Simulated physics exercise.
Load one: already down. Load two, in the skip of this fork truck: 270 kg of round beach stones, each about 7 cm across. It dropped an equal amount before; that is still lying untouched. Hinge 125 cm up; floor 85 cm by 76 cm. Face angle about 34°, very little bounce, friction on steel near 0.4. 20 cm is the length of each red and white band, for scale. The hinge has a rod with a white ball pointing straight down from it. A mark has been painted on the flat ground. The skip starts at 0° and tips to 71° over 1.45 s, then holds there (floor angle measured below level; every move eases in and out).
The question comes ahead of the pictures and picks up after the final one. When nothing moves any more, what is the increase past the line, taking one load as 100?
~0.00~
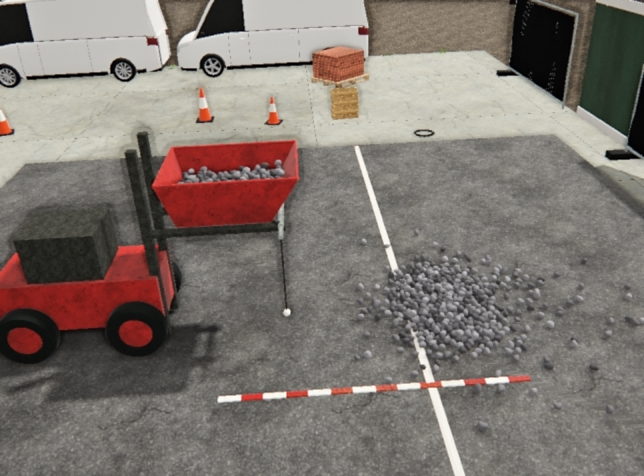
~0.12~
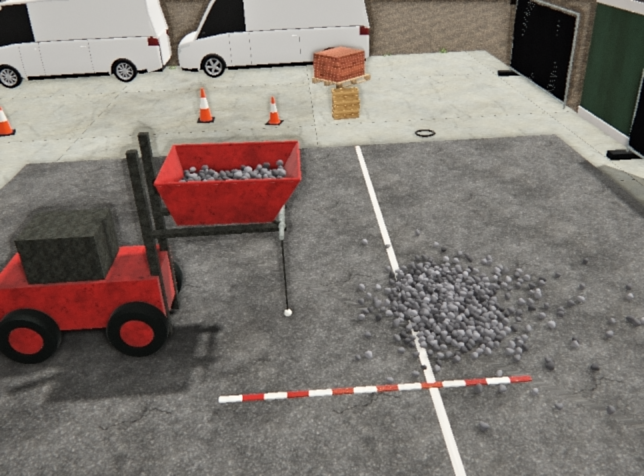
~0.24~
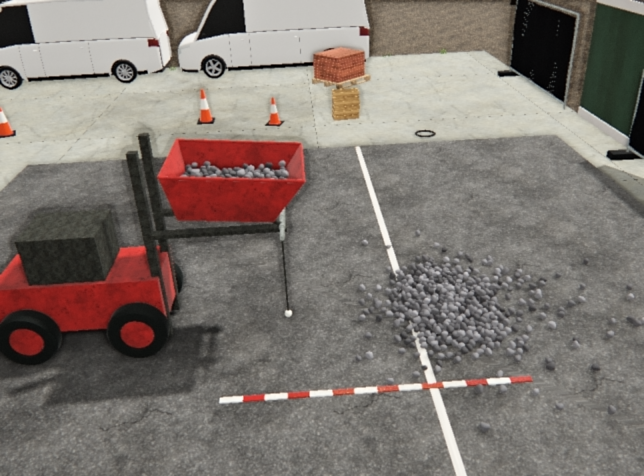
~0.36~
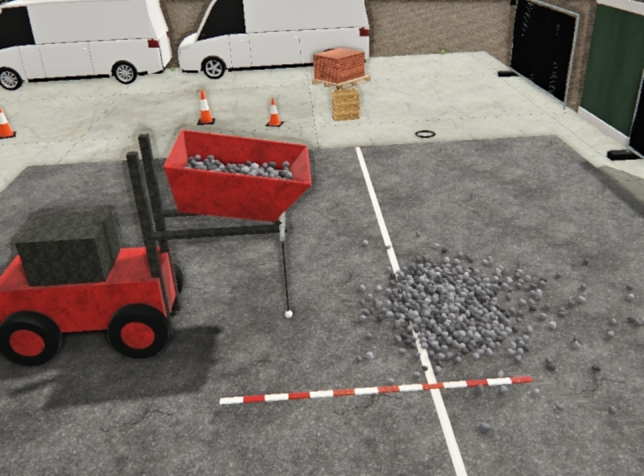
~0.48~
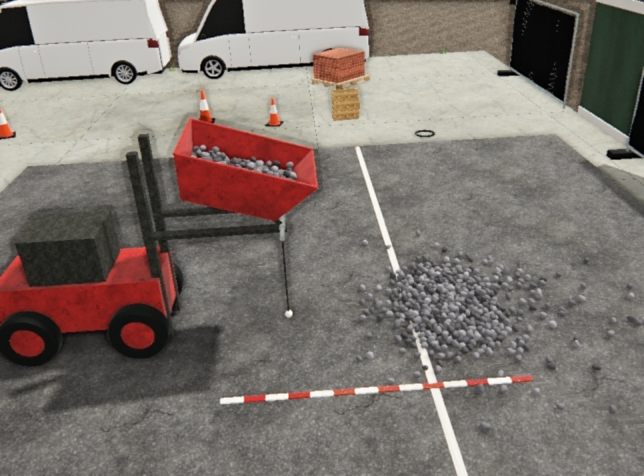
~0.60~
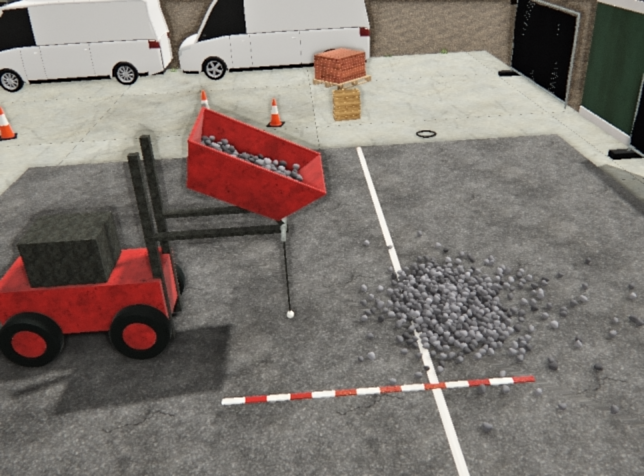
I would say 25 out of 100.
After 1.1 s the floor is at 60°; in per cent of one load, 100 in the skip, 11 short of the line, 88 past the line; the foremost stones are at (632, 301).
After 1.5 s the floor is at 71°; in per cent of one load, 76 in the skip, 34 short of the line, 88 past the line; the foremost stones are at (632, 301).
After 1.9 s the floor is at 71°; in per cent of one load, 38 in the skip, 60 short of the line, 101 past the line; the foremost stones are at (632, 301).
After 4.3 s the floor is at 71°; in per cent of one load, 0 in the skip, 86 short of the line, 114 past the line; the foremost stones are at (632, 301). Net gain past the line, 25.
